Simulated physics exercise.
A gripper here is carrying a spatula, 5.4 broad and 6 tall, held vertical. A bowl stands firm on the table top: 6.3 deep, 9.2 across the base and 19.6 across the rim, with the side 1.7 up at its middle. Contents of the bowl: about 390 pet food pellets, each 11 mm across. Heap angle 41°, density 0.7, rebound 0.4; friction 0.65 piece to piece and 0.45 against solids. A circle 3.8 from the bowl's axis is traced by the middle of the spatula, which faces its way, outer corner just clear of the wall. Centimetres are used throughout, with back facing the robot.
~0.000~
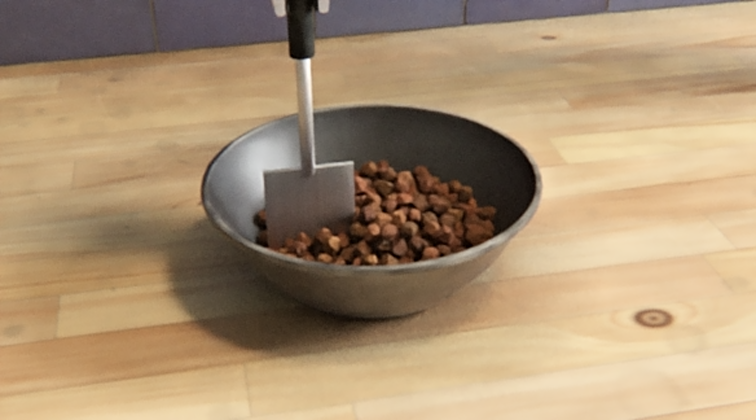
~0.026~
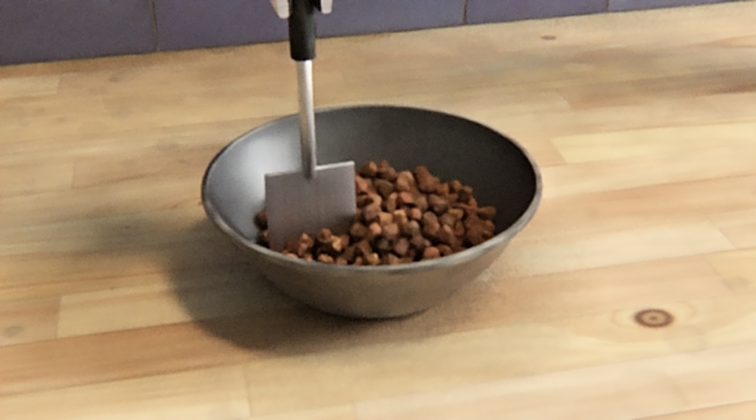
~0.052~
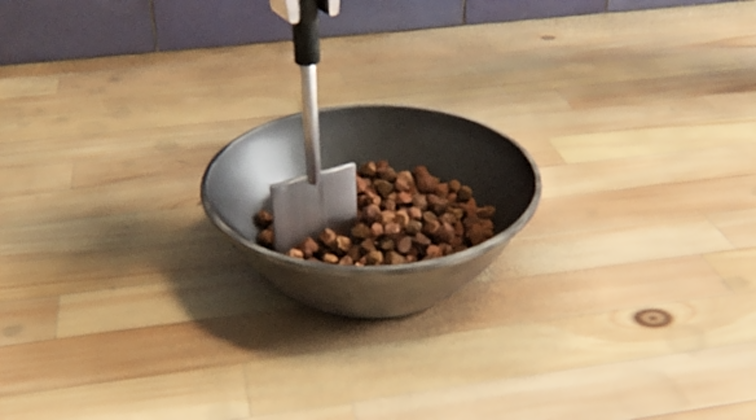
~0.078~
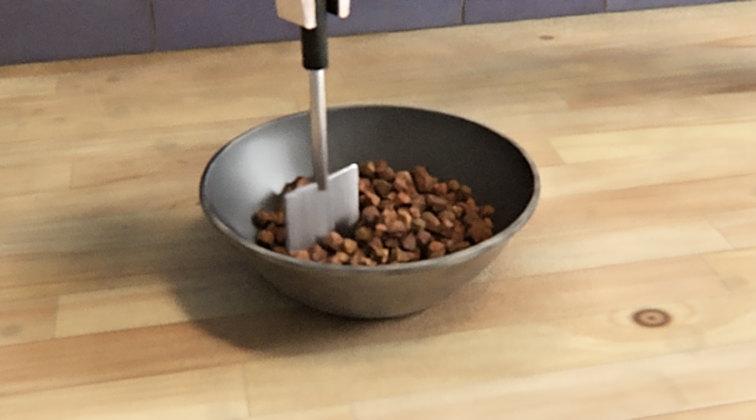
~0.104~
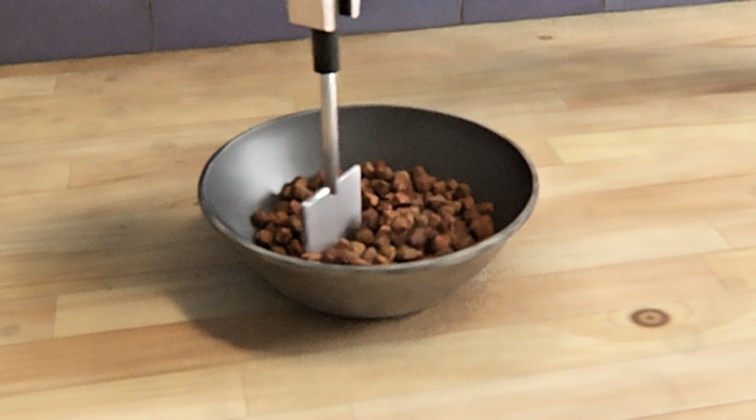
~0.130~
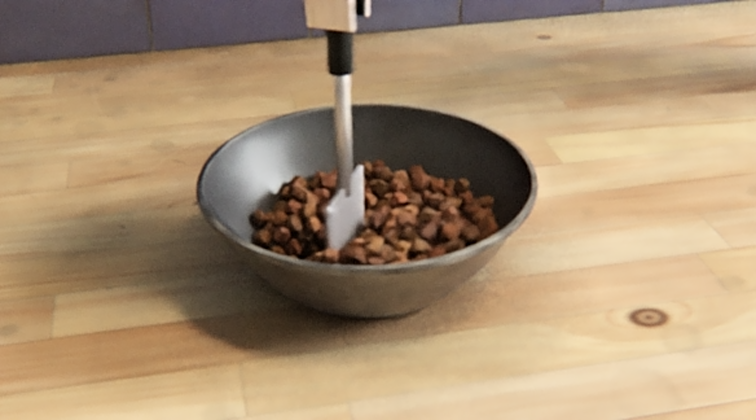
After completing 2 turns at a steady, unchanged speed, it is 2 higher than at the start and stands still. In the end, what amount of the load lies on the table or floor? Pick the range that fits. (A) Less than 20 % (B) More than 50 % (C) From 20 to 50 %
(A) Less than 20 %.
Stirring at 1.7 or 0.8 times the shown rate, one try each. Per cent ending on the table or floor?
I'd expect near 30 per cent, then near 5 per cent.
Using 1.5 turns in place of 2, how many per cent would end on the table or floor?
Roughly 10 per cent.
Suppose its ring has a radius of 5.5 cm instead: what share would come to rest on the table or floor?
Then about 0 per cent.
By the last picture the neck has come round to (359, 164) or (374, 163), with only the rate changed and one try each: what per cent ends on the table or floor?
About 20 and 20 %.
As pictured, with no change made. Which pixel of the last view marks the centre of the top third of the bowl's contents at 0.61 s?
Roughly at (269, 184).
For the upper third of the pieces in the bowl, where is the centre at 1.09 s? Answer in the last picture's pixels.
Top-third centre at approx. (419, 187).
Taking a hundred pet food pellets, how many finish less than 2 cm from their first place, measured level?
Near 5 per cent of the pieces.
After 0.61 s, 319° round, highest piece 9 above the table; 357 in the bowl, 27 on the table or floor, 6 in flight or on the tool.
After 1.09 s, 219° round, highest piece 7 above the table; 348 in the bowl, 42 on the table or floor.
After 1.53 s, 0° round, highest piece 7 above the table; 347 in the bowl, 43 on the table or floor.
After 2.23 s, 0° round, highest piece 7 above the table; 347 in the bowl, 43 on the table or floor.
In the end, 347 in the bowl, 43 on the table or floor. That is 11 % on the table or floor.
